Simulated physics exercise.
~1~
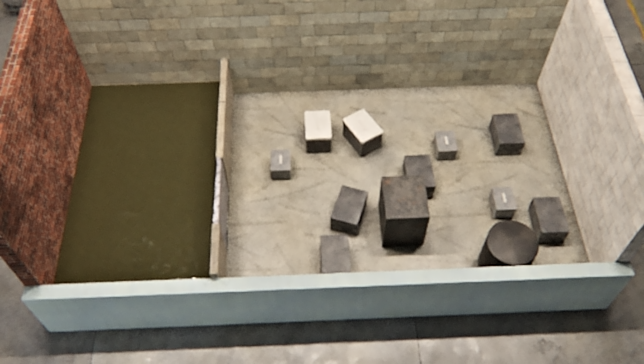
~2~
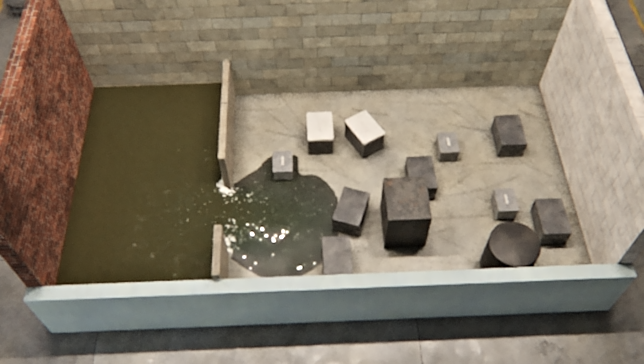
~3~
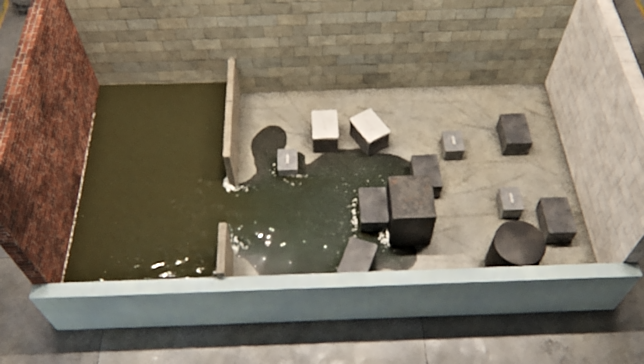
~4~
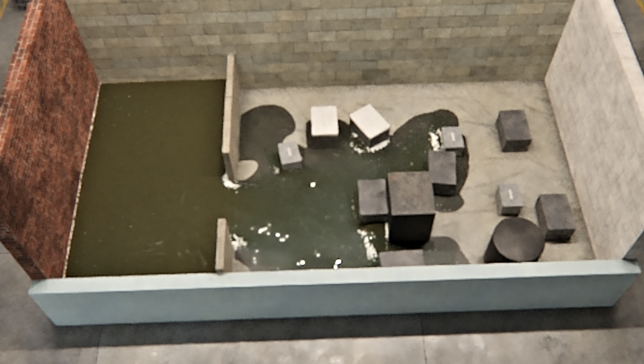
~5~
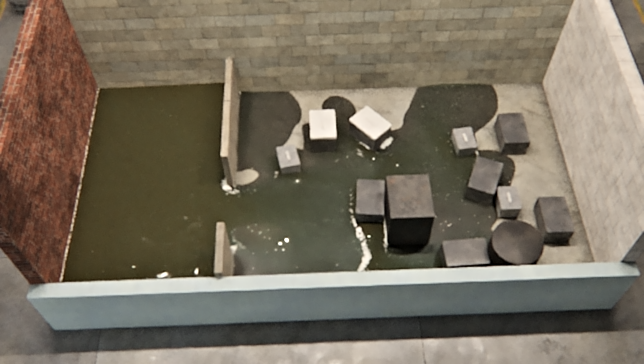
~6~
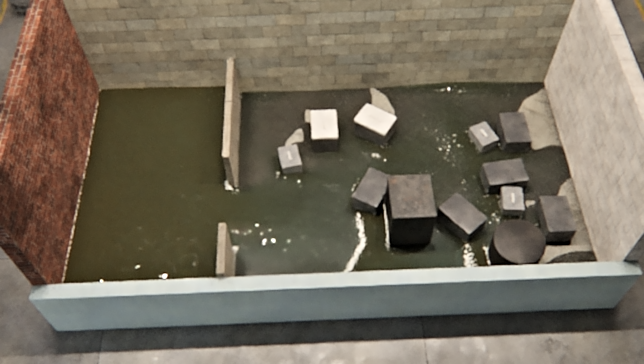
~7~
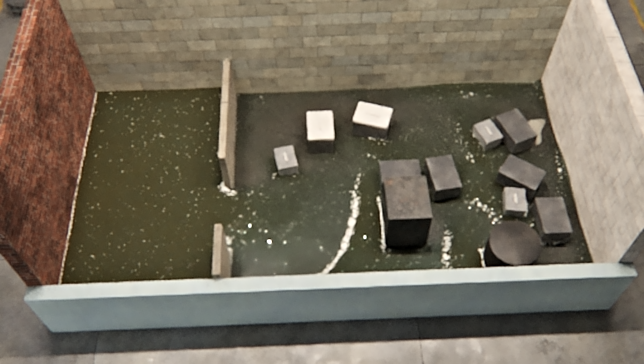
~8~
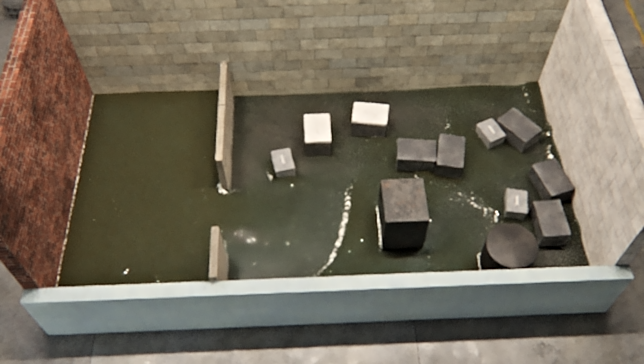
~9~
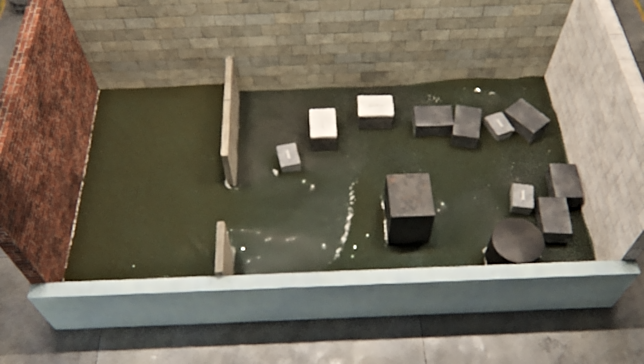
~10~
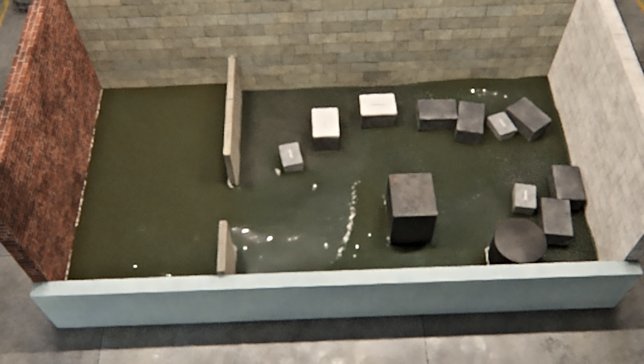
Murky water burst through a gap in the dividing wall and spread across the dry room on the right, pushing several dark boxes toward the far side, until the whole floor was covered and the boxes sat scattered around one large block.
